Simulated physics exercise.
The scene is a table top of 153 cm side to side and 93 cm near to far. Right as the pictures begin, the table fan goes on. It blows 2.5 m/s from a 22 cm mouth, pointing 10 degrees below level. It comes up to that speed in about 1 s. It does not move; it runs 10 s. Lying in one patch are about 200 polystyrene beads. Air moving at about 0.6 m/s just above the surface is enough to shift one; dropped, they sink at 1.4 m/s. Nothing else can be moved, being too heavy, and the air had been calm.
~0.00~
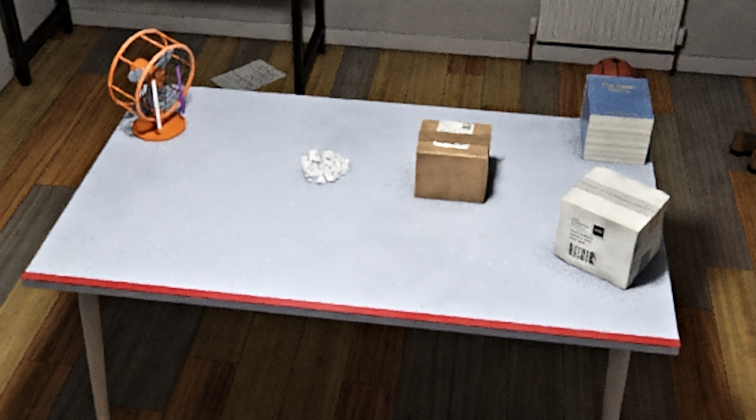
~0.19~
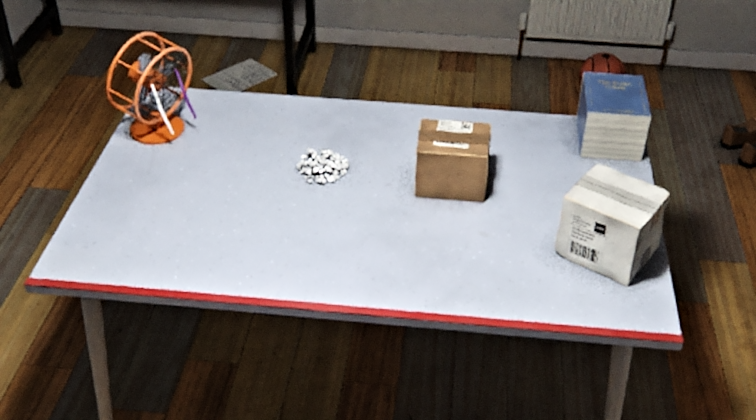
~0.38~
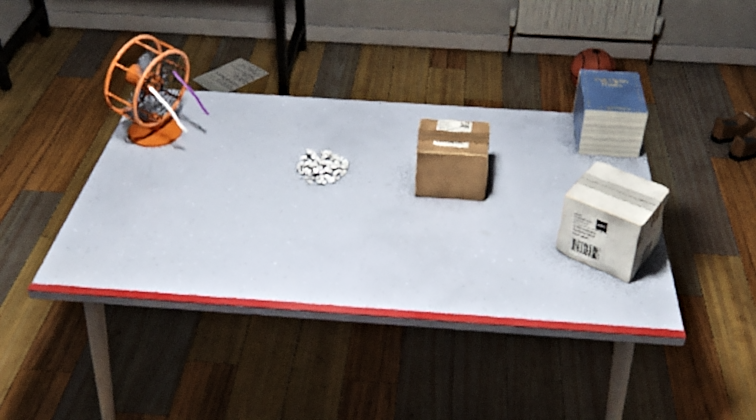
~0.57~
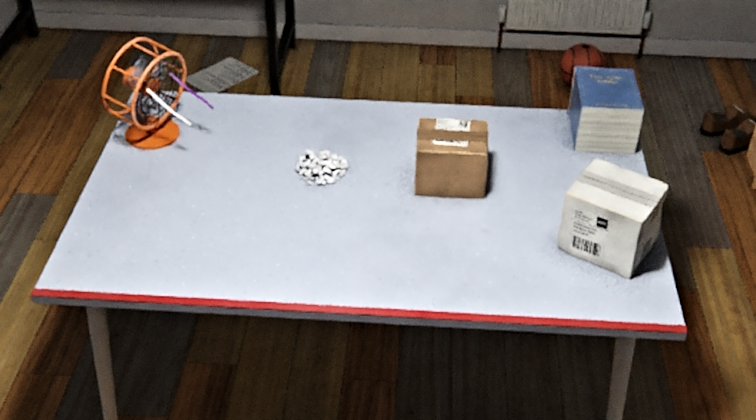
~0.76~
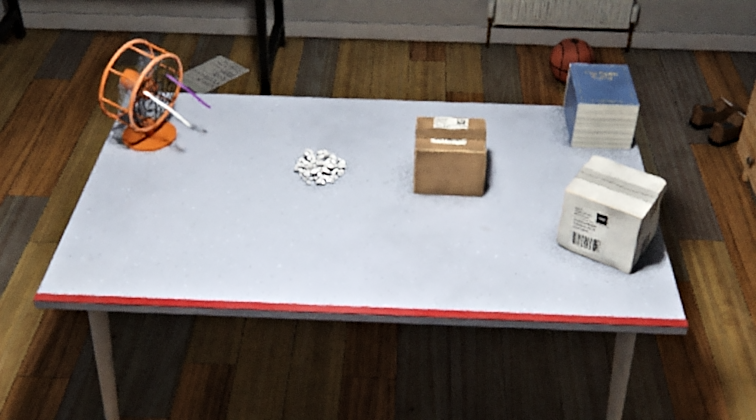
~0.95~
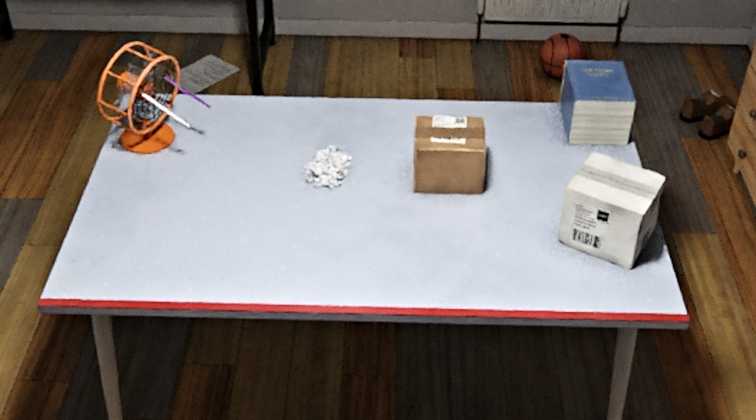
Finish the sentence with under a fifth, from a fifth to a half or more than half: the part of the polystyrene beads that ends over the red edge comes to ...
It comes to under a fifth.
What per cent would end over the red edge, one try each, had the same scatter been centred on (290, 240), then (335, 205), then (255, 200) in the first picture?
Taking the three spots in order, you'd get around 100 percent, 90 percent and 90 percent.
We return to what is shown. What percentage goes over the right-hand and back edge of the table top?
Estimate: Right-hand ~ 15 %; back ~ 70 %.
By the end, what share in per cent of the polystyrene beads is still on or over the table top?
It comes to about 10 % at the end.
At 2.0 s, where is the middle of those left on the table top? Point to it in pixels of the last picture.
Around (549, 179).
After 2.0 s, 53 % are on the move or not yet settled, 6 % are over the red edge; the middle of those still in play is near (549, 179).
After 3.2 s, 12 % are on the move or not yet settled, 10 % are over the red edge.
After 5.5 s, 8 % are on the move or not yet settled, 10 % are over the red edge.
After 10.0 s, at the end, 10 % are over the red edge.
